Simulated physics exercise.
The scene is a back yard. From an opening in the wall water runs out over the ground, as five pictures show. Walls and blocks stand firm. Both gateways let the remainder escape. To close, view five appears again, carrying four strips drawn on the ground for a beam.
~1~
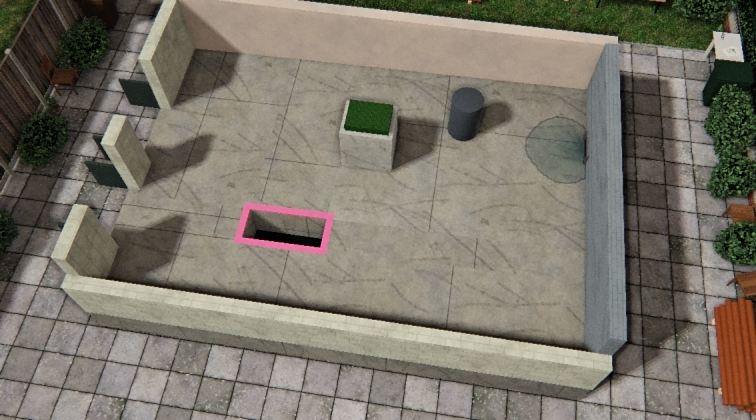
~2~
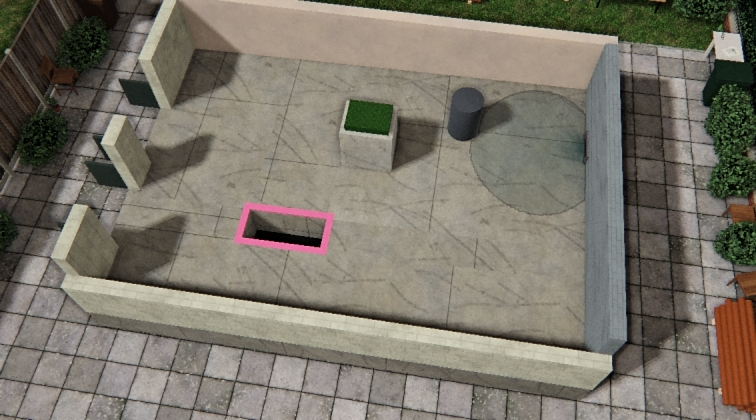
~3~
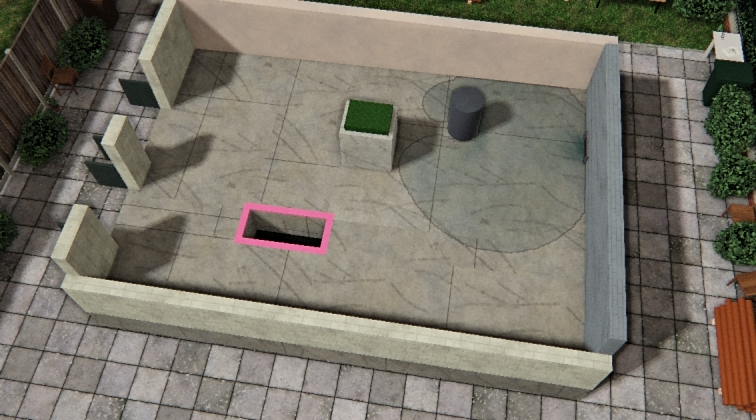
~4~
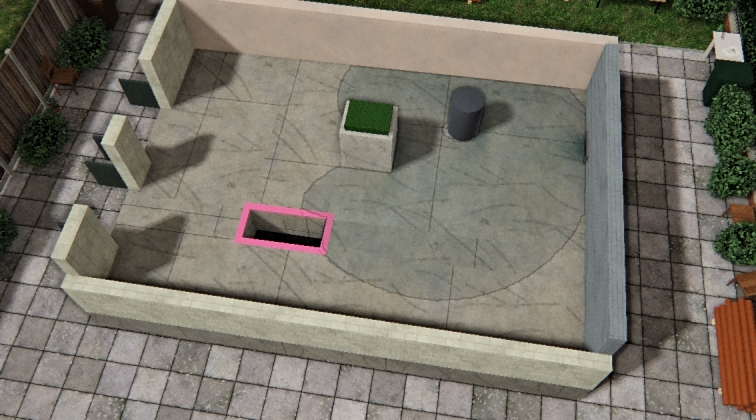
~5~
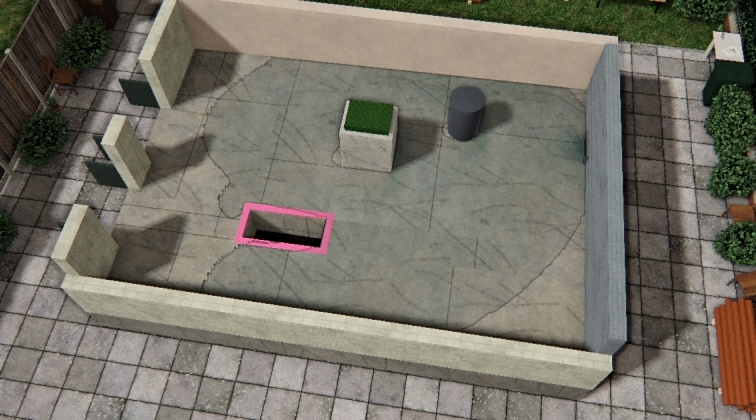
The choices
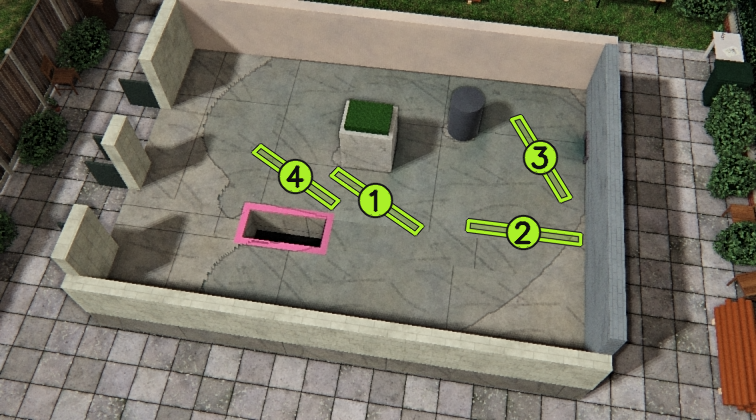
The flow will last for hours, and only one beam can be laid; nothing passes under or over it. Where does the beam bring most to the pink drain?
2.
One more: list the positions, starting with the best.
2, 4, 3, 1.
On the marked copy, 1 from (334, 172) to (418, 229); 2 from (468, 225) to (580, 239); 3 from (516, 118) to (565, 199); 4 from (257, 149) to (334, 204).
Choosing 1, about 3 % of the stream goes into the pink drain, about 96 % out by the gates.
Choosing 2, about 33 % of the stream goes into the pink drain, about 67 % out by the gates.
Choosing 3, about 7 % of the stream goes into the pink drain, about 93 % out by the gates.
Choosing 4, about 21 % of the stream goes into the pink drain, about 78 % out by the gates.
